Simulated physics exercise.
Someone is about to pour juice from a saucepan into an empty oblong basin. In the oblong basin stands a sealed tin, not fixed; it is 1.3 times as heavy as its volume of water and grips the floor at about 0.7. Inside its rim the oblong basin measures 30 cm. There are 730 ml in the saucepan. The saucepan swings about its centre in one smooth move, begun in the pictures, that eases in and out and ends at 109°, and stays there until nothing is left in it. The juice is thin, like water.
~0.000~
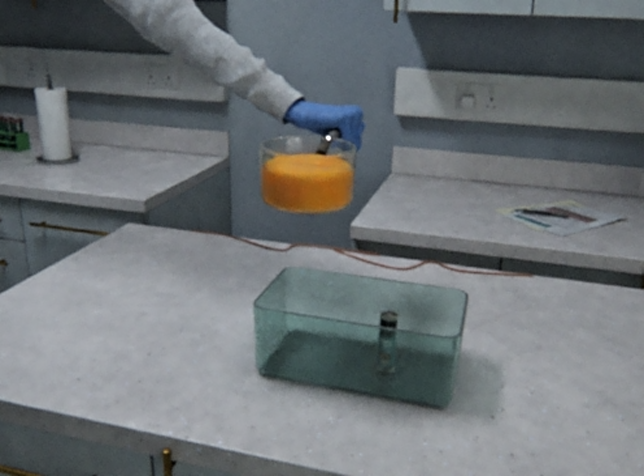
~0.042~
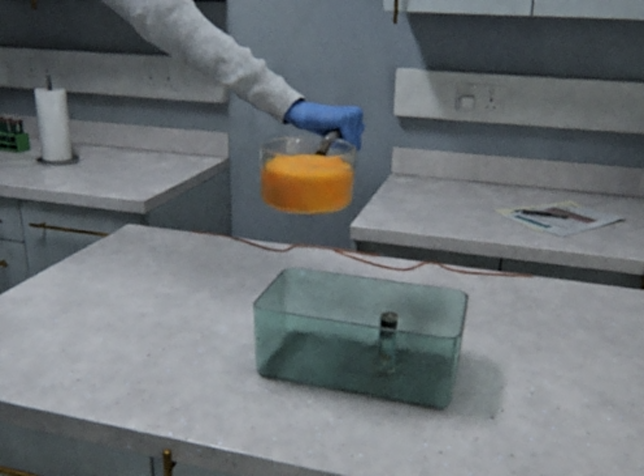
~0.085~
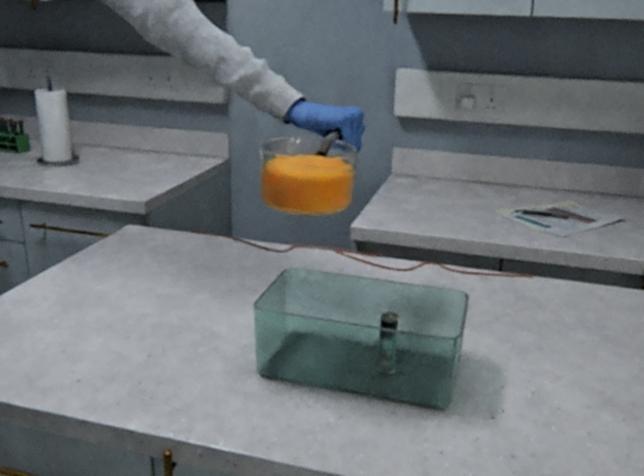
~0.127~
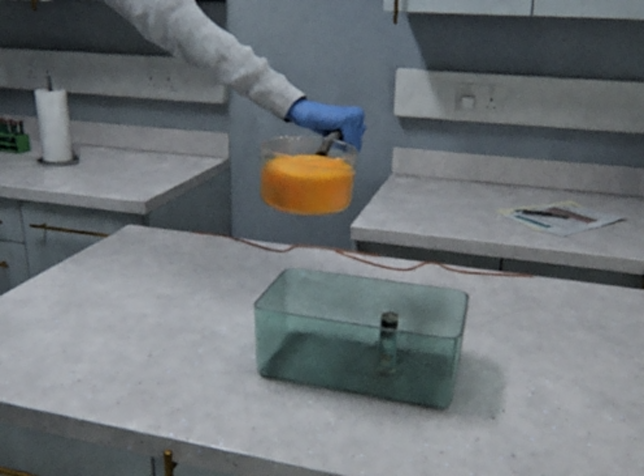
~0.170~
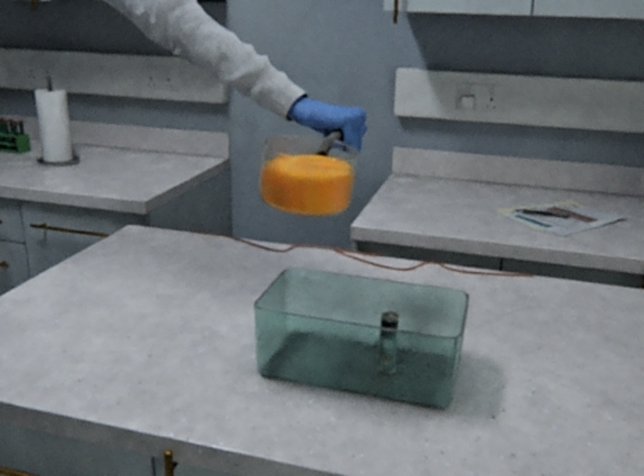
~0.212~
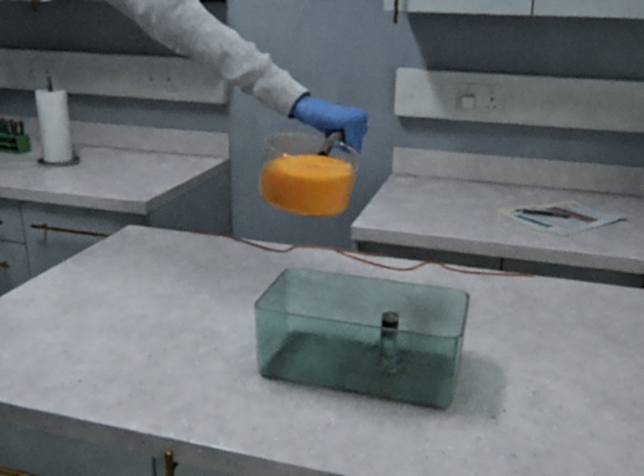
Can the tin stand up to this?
It stays up.
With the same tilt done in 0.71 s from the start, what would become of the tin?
The tin topples.
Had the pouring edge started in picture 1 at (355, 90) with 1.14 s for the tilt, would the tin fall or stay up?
Then it goes over.
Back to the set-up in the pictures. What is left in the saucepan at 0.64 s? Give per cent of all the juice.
Near 72 in a hundred.
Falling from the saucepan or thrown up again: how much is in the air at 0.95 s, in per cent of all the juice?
Near 18 in a hundred.
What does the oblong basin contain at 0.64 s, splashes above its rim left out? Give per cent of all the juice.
Near 2 in a hundred.
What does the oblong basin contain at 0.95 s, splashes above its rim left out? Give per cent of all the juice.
About 66 per cent.
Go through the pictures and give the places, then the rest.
In the first frame, tilt 0°; pouring edge (354, 151); surface from (267, 159) to (352, 168); the oblong basin's rim runs from (270, 286) to (464, 315); the tin's top is at (389, 317).
In the second frame, tilt 0°; pouring edge (354, 152); surface from (267, 160) to (352, 169).
In the third frame, tilt 1°; pouring edge (355, 154); surface from (267, 160) to (352, 169).
In the fourth frame, tilt 3°; pouring edge (355, 155); surface from (267, 160) to (353, 169).
In the fifth frame, tilt 6°; pouring edge (356, 157); surface from (268, 161) to (353, 169).
In the sixth frame, tilt 9°; pouring edge (358, 160); surface from (268, 161) to (355, 170).
After 0.64 s the tilt is 65° and 73 per cent is still to pour; the tin stands where it began.
After 0.95 s the tilt is 102° and 15 per cent is still to pour; the tin stands where it began.
After 1.28 s the tilt is 109° and 0 per cent is still to pour; the tin stands 1 cm from where it began.
After 1.64 s the tilt is 109° and 0 per cent is still to pour; the tin stands 1 cm from where it began.
In the end the tin stands 1 cm from where it began.
